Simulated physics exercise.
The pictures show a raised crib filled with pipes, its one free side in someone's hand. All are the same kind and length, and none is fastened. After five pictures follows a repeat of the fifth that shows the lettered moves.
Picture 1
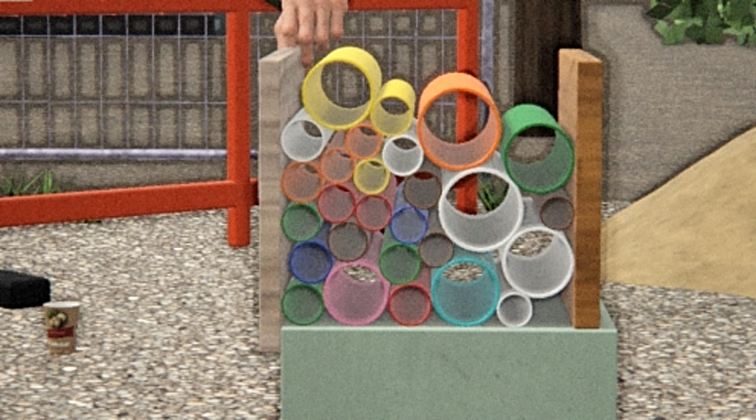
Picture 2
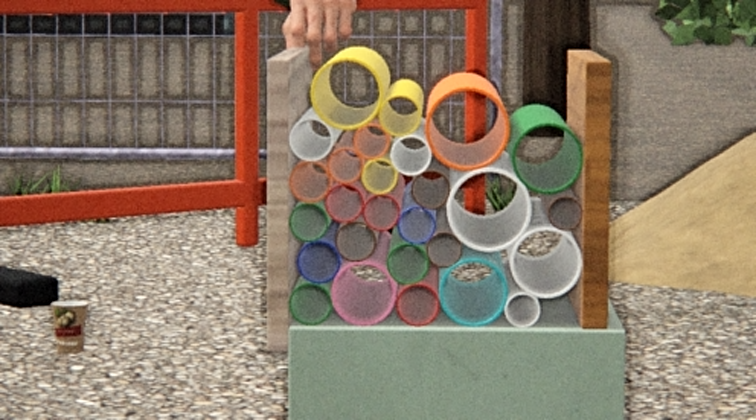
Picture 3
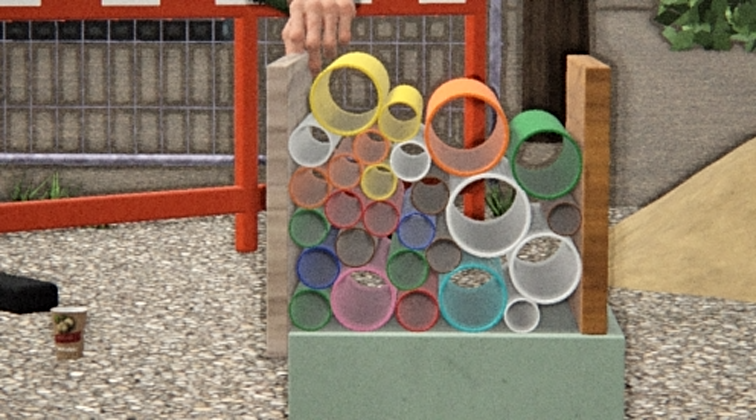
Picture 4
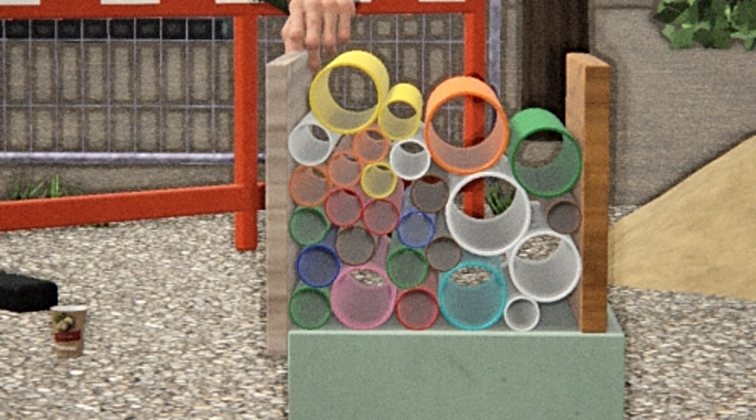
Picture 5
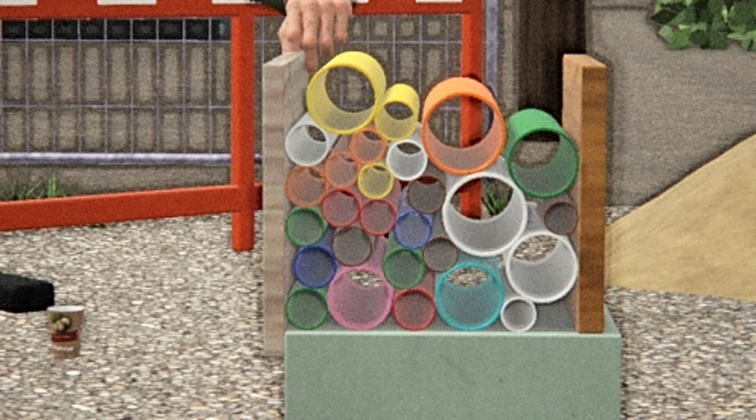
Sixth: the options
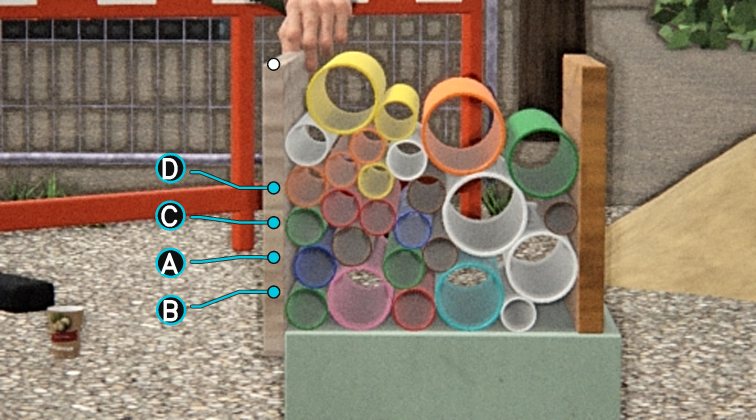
Colorful pipes of different widths sat stacked between two upright boards on a pale green block while a hand rested at the top of the left board, and nothing moved except the view, which shifted slightly.
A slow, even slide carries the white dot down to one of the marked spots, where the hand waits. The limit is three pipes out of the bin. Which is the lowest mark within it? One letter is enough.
D is the limit.
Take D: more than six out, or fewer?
At D, fewer than six.
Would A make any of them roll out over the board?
Yes.
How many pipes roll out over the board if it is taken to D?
With D, two.
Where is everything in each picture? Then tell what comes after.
The first frame shows side board (283, 187); a green pipe (303, 304); a blue pipe (311, 262).
The second frame shows a blue pipe (319, 262); a white pipe (546, 262).
The third frame shows an orange pipe (310, 188); a white pipe (410, 161).
The fourth frame shows a yellow pipe (346, 98); side board (291, 190).
The fifth frame shows a green pipe (307, 309); a blue pipe (315, 267); a white pipe (542, 267).
On the marked copy, A at (273, 257); B at (274, 292); C at (273, 223); D at (273, 188); the white dot at (273, 64).
Taking D. A third of the way, top of the board (285, 124).
Two thirds of the way, top of the board (285, 187).
When it is over, top of the board (285, 187), two out over the board.
As for the rest, A more than three out over the board; B more than three out over the board; C more than three out over the board.
